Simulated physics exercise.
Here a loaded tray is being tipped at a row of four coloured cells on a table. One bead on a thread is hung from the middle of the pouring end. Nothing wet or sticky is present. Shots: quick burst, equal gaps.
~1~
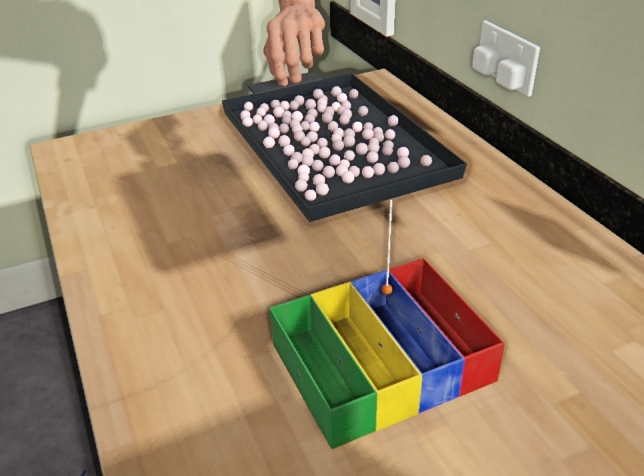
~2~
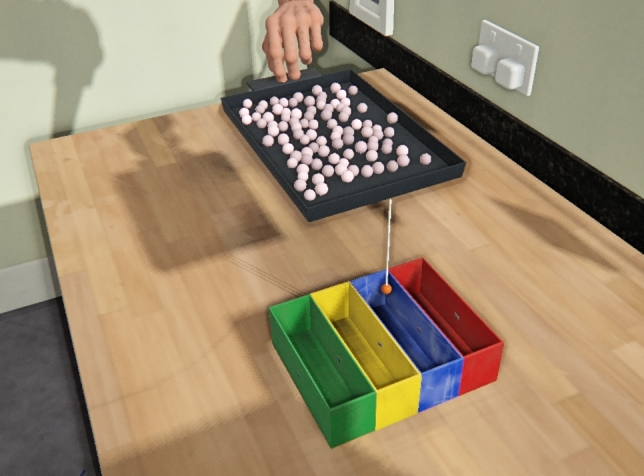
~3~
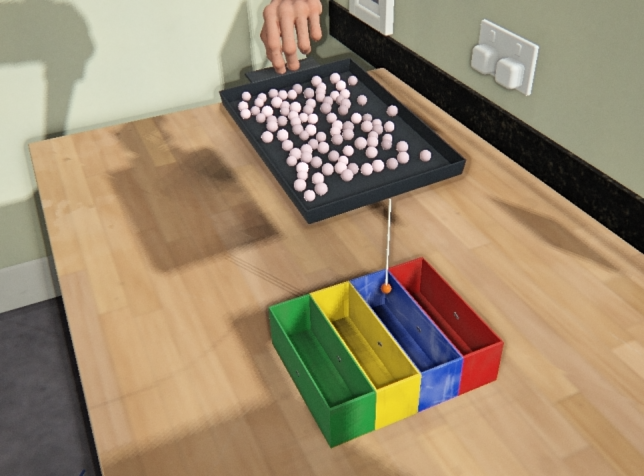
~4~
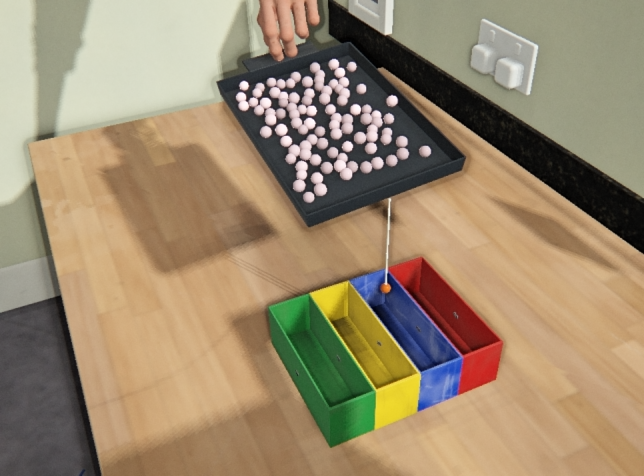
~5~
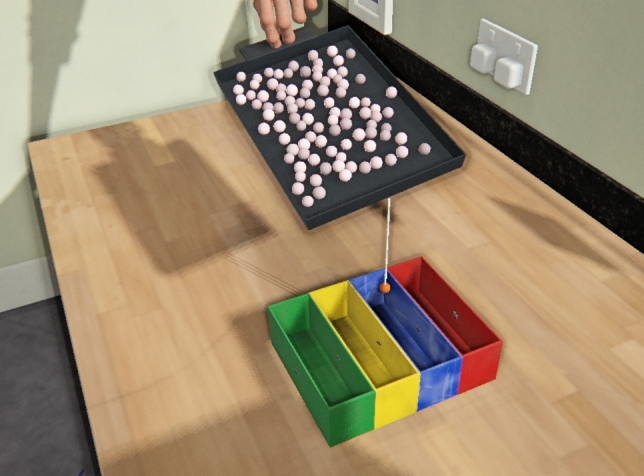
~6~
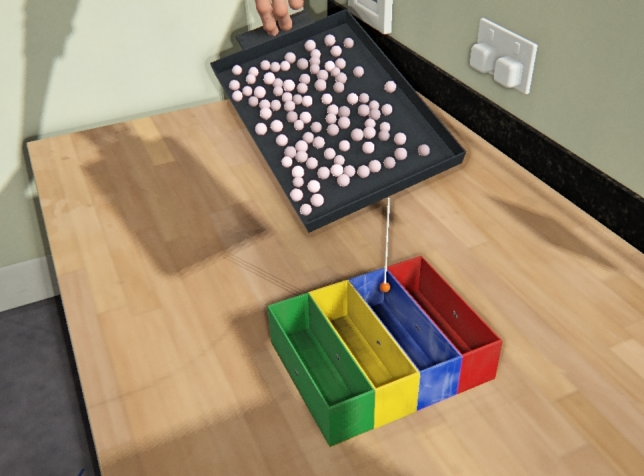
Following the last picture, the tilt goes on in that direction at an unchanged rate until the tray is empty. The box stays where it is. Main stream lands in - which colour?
Green cell.
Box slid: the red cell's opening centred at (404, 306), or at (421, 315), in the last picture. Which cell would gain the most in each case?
Try one goes to yellow; try two goes to the yellow cell.
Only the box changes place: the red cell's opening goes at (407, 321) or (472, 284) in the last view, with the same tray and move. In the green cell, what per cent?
Trial 1 around 10 percent, trial 2 around 30 percent.
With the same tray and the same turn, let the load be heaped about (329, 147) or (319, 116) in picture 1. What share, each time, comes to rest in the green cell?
Shares: 50 % for the first, 50 % for the second.
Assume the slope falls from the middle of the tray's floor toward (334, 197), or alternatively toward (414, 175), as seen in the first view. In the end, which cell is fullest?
The first time it's the cell in green, the second time it's the red cell.
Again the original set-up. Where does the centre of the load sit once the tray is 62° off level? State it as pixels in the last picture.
The middle of the pieces sits at roughly (315, 177).
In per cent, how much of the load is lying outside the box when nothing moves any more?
Around 10 %.
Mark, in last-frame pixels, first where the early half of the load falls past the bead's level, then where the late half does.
Early half: (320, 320); late half: (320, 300).
Soon, tray tipped steeply; nearly all on the tray; a stray few falling or outside the box.
A while on, tray tipped right over; about a third on the tray; about a quarter in the green cell; a small part in the yellow cell; about a quarter falling or outside the box.
Towards the end, tray tipped past a quarter turn; about two thirds in the green cell; about a quarter in the yellow cell; a stray few in the blue cell; a small part falling or outside the box.
Finally, tray tipped past a quarter turn; about two thirds in the green cell; about a quarter in the yellow cell; a stray few in the blue cell; none in the red cell; a small part outside the box.
